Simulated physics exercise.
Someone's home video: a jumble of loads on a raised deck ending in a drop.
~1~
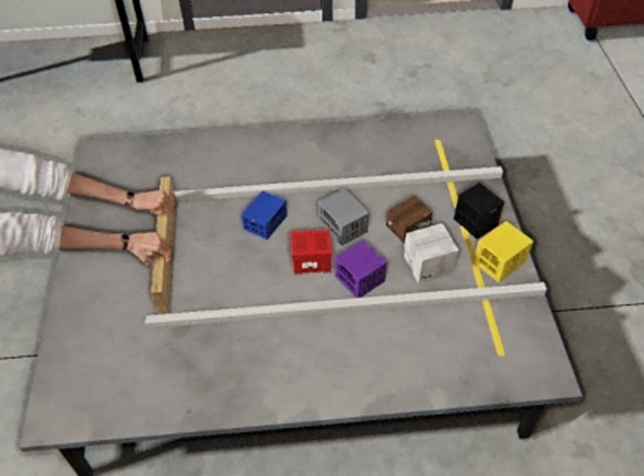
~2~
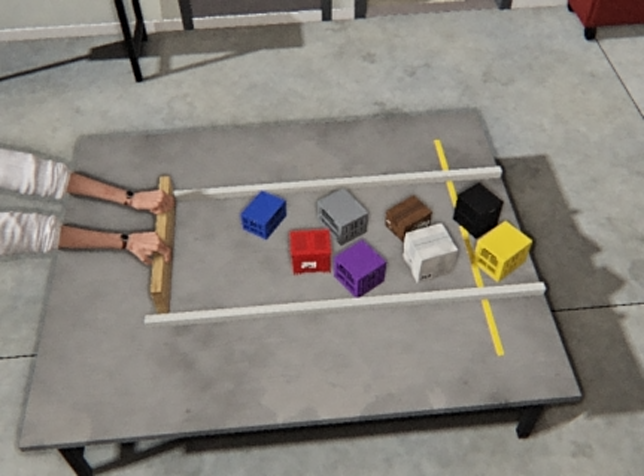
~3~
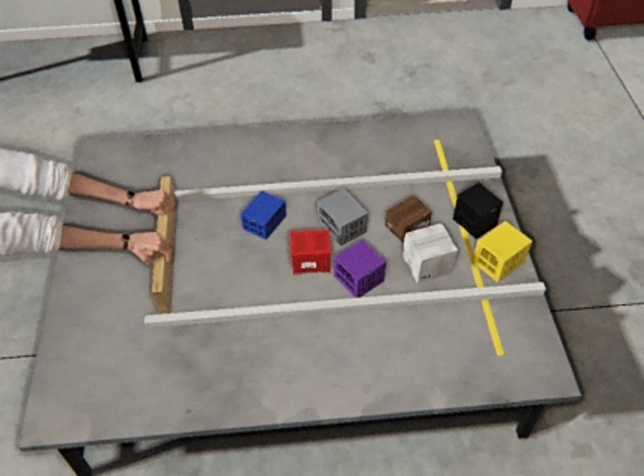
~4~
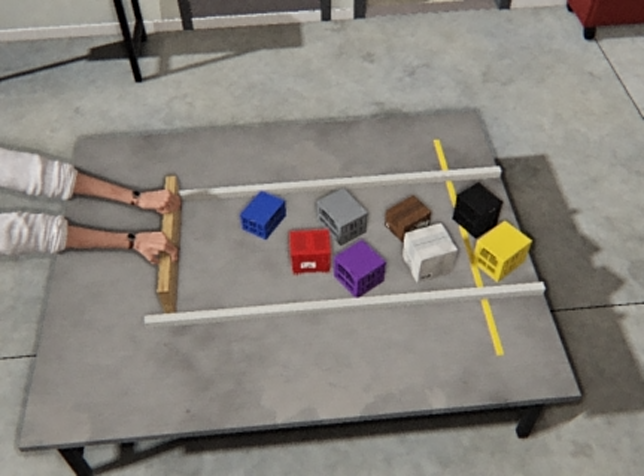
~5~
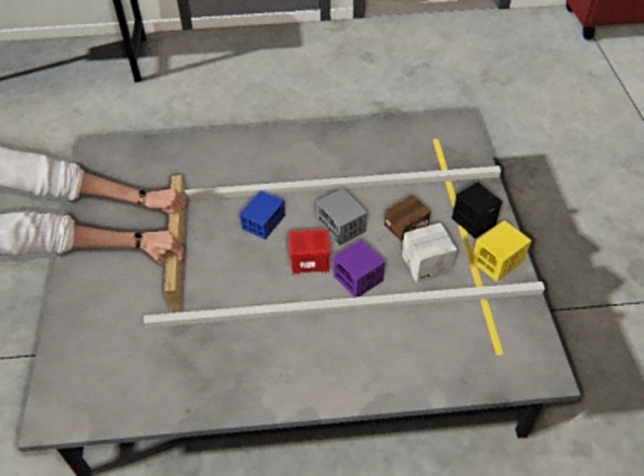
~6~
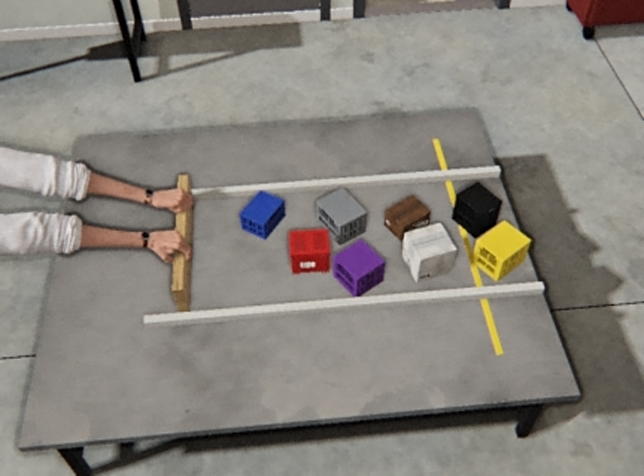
Two hands grip a wooden plank at the left of a raised grey deck, seen from above at an angle in a concrete-floored space. Between two pale rails sit blue, red, grey, purple, brown, white, black and yellow crates and boxes, the last two by a yellow tape line at right. The hands hold nearly still, then slide the plank slightly right without touching the loads, which stay put.
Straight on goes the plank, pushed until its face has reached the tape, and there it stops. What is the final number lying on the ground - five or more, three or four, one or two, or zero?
The number sent down is middling, three or four.
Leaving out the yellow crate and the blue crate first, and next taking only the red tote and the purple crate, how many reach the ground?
The counts: 2 and 1.
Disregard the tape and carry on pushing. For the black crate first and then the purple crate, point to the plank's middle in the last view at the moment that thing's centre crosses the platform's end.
Approx. (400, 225) for the first, approx. (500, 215) for the second.
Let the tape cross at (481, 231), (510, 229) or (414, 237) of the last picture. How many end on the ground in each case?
5, 8, 1.
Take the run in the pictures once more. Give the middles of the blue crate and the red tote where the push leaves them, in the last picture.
About (469, 191), and about (487, 228).
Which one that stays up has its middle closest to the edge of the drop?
Grey crate.
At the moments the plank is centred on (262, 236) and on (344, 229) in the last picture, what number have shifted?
1 by the first point, 5 by the second.
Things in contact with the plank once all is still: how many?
It ends up touching 3.
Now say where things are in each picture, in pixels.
Yellow crate (503, 252); black crate (478, 211); white box (430, 253); plank (165, 244); tape (466, 234), in the first frame.
Black crate (478, 211); purple crate (360, 269), in the second frame.
White box (429, 253); blue crate (264, 215), in the third frame.
Yellow crate (501, 251); grey crate (342, 217), in the fourth frame.
Black crate (477, 210); brown parcel (407, 218), in the fifth frame.
Yellow crate (501, 251); black crate (476, 210); white box (428, 253); plank (184, 242); tape (464, 233), in the sixth frame.
Soon after, none off yet; yellow crate at rest near (501, 251); black crate at rest near (476, 210); white box at rest near (428, 253).
Then, none off yet; yellow crate at rest near (501, 251); black crate moved a little near (493, 209); white box moved a little near (439, 253).
By the end, the number that fall off is three or four; fallen, brown parcel, white box, black crate and yellow crate.
